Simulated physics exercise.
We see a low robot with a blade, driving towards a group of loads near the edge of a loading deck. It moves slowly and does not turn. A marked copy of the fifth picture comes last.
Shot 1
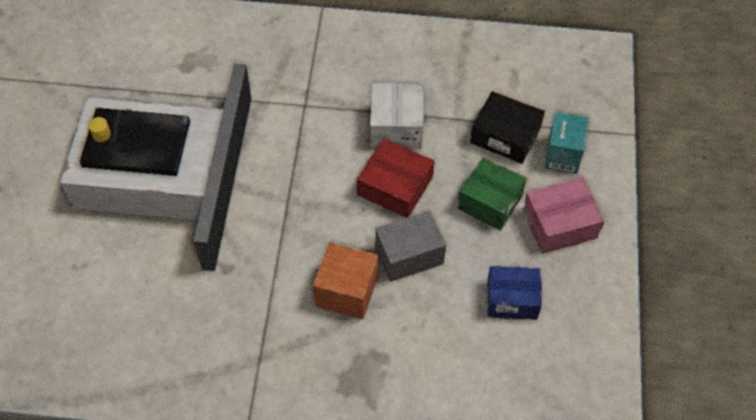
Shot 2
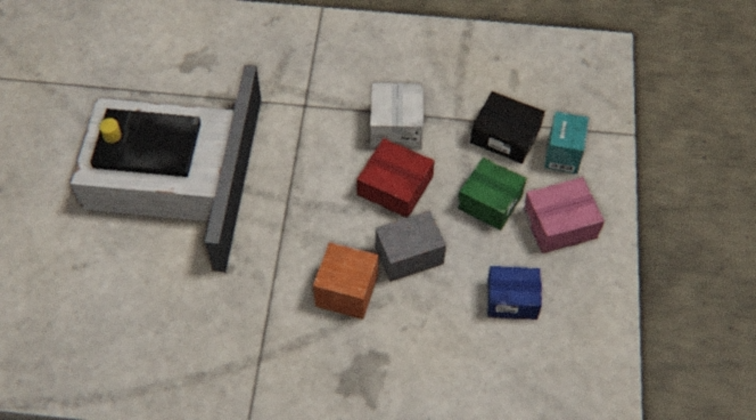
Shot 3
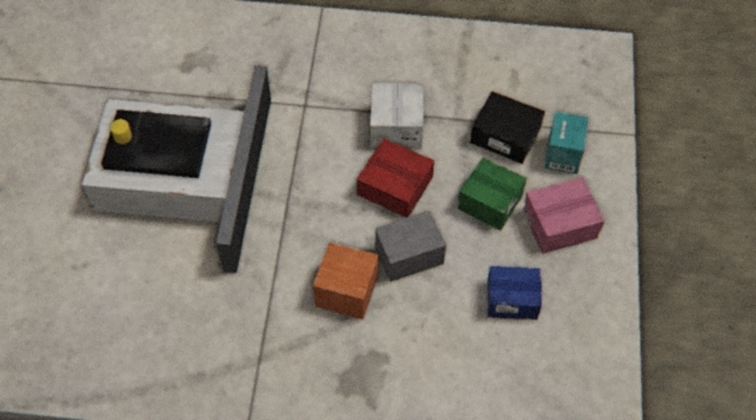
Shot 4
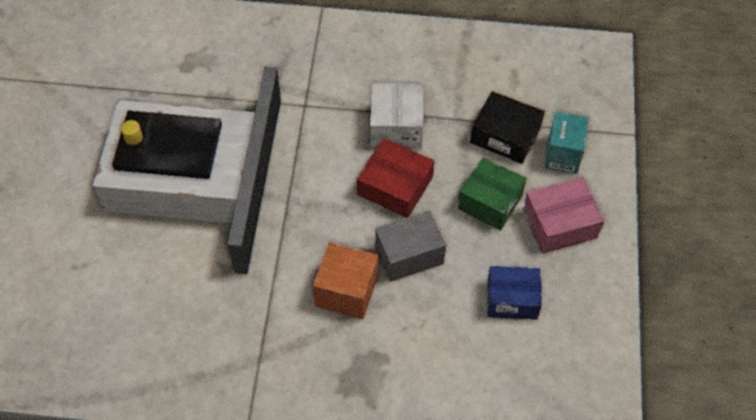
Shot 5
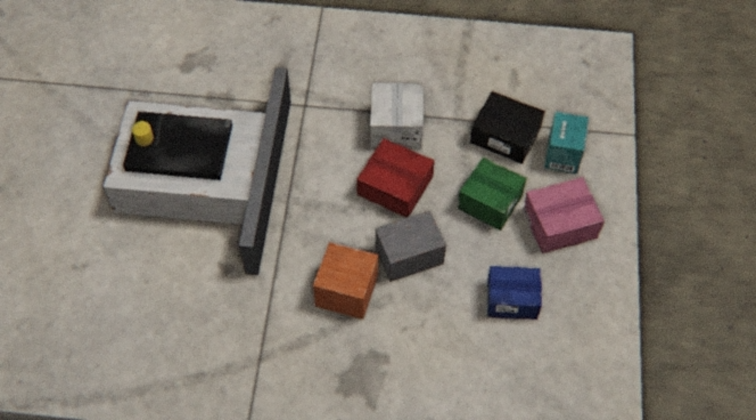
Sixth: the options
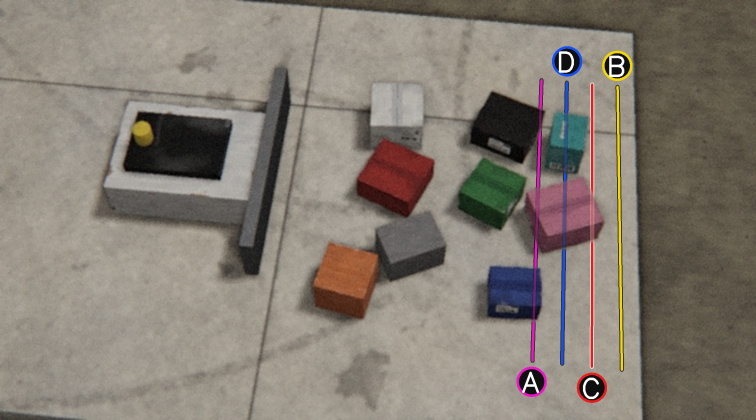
A low white robot with a dark upright blade and a yellow knob on top creeps a short way right across a pale slab, without turning or touching the nine scattered, differently coloured boxes, which stay still.
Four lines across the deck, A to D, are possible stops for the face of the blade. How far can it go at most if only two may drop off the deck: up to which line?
As far as mark A.
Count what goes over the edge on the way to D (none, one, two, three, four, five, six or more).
By then, four.
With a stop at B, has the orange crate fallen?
No.
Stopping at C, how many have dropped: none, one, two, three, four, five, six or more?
Four.
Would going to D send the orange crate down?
By then, no.
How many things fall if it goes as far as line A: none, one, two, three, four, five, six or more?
Two.
On the marked copy, A at (537, 209); B at (620, 217); C at (592, 214); D at (565, 212).
Taking A. A third of the way, robot (283, 154); orange crate (375, 293); white parcel (404, 117).
Two thirds of the way, robot (382, 163); pink box (606, 220); turquoise box (599, 141).
When it is over, robot (458, 170); turquoise box over the edge; pink box over the edge; two fallen.
As for the rest, B drops seven; C drops four; D drops four.
